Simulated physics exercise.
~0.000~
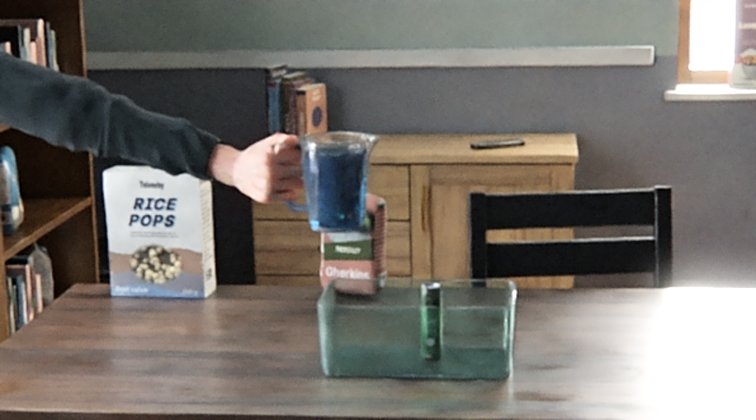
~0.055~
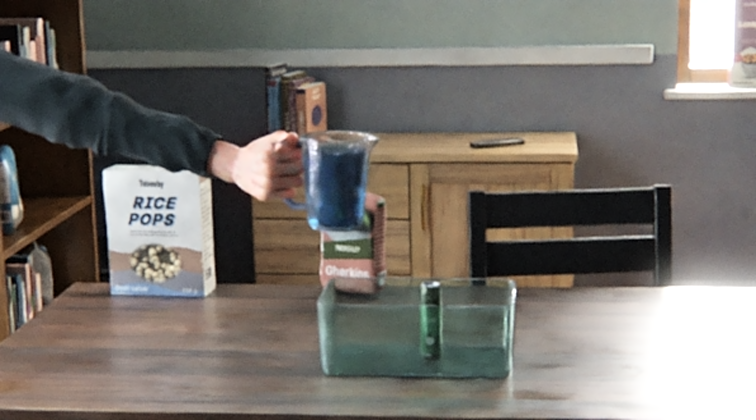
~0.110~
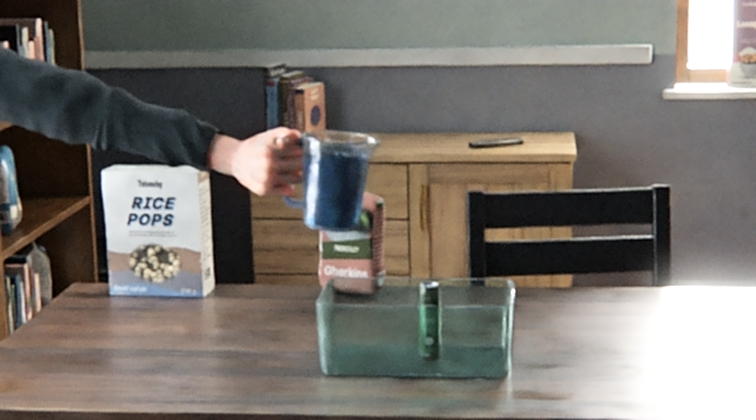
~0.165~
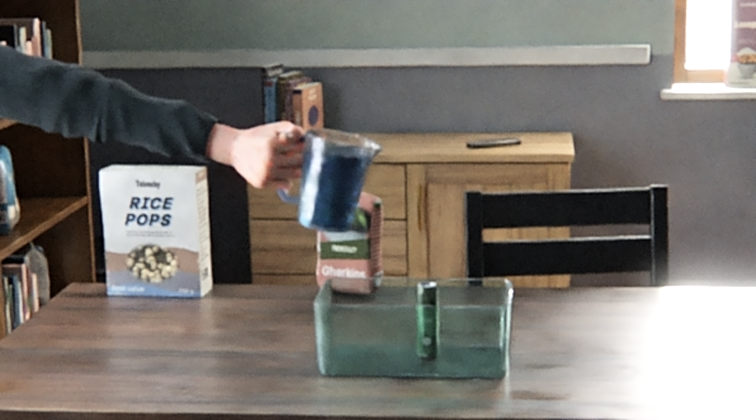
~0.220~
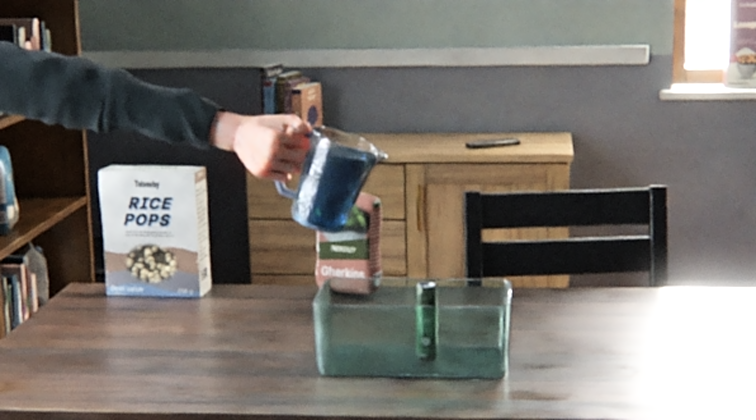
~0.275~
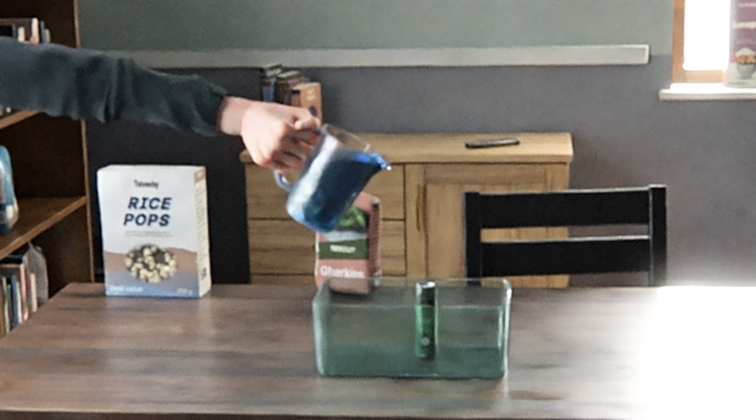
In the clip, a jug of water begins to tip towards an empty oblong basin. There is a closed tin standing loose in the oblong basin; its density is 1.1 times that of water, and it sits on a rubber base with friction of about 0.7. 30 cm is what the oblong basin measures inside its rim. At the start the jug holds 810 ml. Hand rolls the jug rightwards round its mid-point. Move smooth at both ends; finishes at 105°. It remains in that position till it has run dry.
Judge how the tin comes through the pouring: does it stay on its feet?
No, it tips.
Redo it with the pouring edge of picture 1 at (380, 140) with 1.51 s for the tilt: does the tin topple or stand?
After that, the tin overturns.
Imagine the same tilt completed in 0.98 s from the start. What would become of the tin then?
In that case the tin overturns.
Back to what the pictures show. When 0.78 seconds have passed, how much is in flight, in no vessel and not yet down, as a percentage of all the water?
Something like 24 per cent is in the air then.
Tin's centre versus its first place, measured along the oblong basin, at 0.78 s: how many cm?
About 0 cm.
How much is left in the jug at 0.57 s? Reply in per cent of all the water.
64 %.
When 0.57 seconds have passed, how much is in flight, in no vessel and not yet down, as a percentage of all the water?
Around 28 in a hundred.
By 0.57 s the tilt is 90° and 64 per cent is still to pour; the tin stands where it began.
By 0.78 s the tilt is 105° and 19 per cent is still to pour; the tin stands where it began.
By 1.01 s the tilt is 105° and 2 per cent is still to pour; the tin lies on its side.
By 1.25 s the tilt is 105° and 0 per cent is still to pour; the tin lies on its side.
At rest the tin lies on its side.
